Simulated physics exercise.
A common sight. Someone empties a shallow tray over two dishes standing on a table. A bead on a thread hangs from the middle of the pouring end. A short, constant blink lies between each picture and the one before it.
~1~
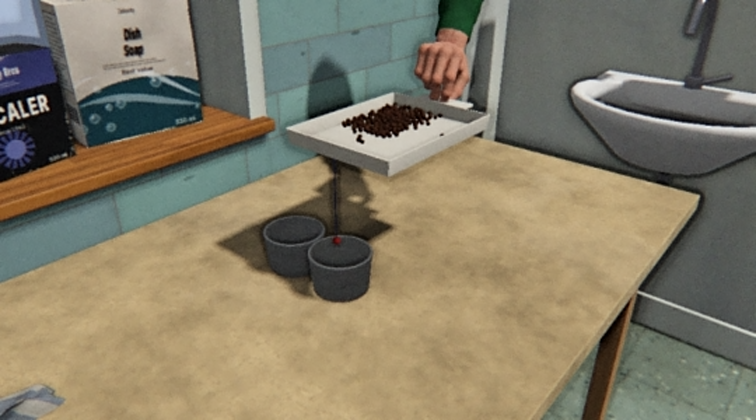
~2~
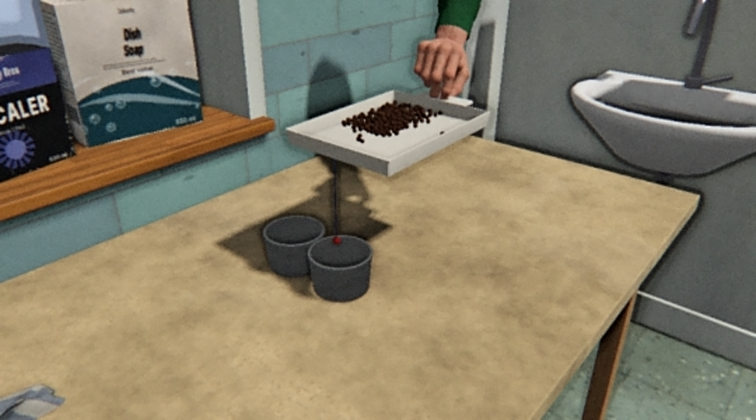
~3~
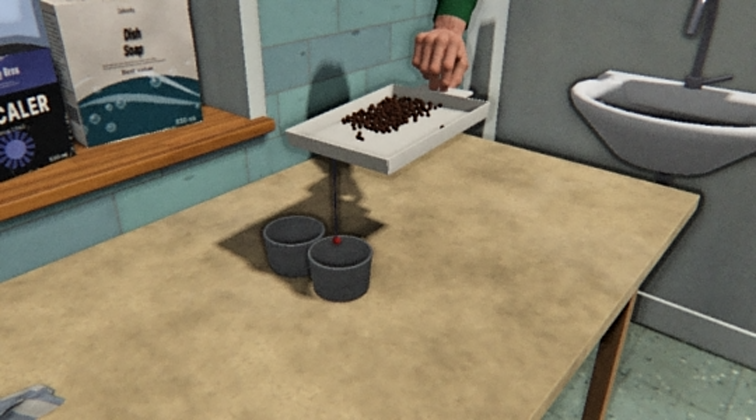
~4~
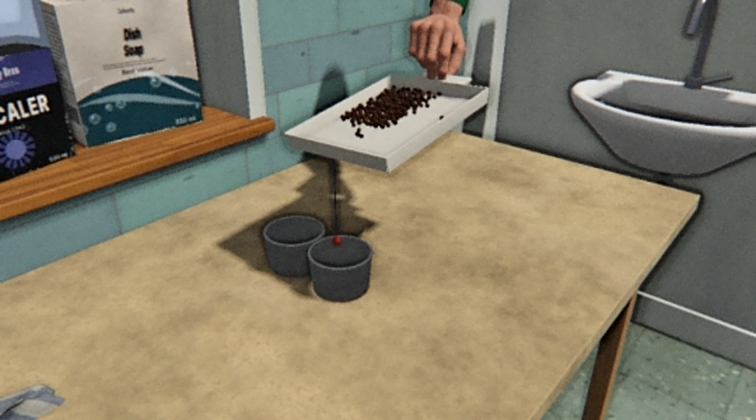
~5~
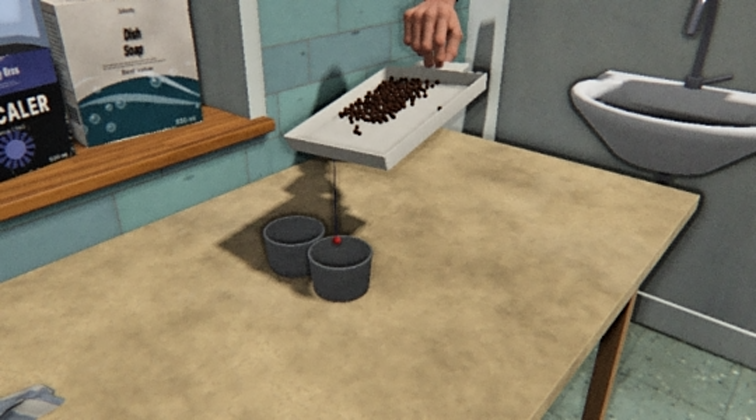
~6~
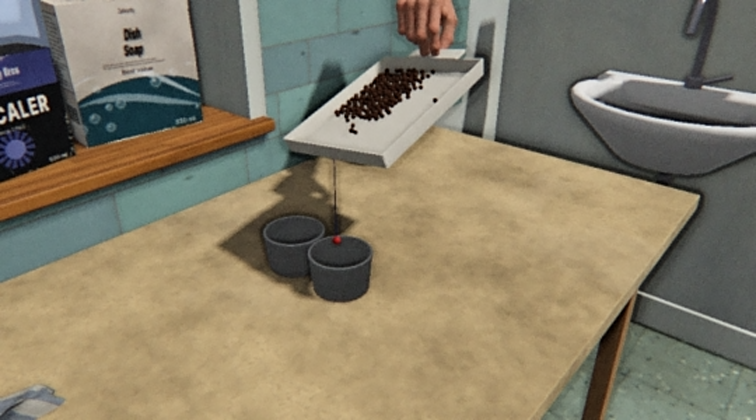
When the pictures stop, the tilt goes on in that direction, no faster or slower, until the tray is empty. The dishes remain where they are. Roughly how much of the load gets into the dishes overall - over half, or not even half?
By the end, the dishes are holding most of the load, I'd say.
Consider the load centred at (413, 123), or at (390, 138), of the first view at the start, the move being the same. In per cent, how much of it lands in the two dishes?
Estimate: 70 % first, 60 % second.
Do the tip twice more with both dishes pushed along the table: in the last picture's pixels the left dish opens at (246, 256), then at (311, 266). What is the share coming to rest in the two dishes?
First try: Roughly 10 per cent; second try: Roughly 10 per cent.
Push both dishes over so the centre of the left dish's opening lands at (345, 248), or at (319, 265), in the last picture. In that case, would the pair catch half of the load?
In turn: Under half; the smaller part.
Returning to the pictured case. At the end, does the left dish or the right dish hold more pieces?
More winds up in the leftward dish.
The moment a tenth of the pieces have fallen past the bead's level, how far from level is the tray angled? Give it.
Close to 75° of tilt at that moment.
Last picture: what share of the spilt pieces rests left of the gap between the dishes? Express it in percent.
Close to 100 in a hundred.
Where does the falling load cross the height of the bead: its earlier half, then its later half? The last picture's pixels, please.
Half one: (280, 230), half two: (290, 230).
Soon, tray tipped steeply; nearly all on the tray; a stray few outside both; a small part in the air.
A while on, tray tipped past a quarter turn; about half on the tray; about a quarter in the left dish; a small part outside both; a small part in the air.
Towards the end, tray tipped past a quarter turn; a stray few in the right dish; most in the left dish; about a quarter outside both.
Finally, tray tipped past a quarter turn; a stray few in the right dish; most in the left dish; about a quarter outside both.
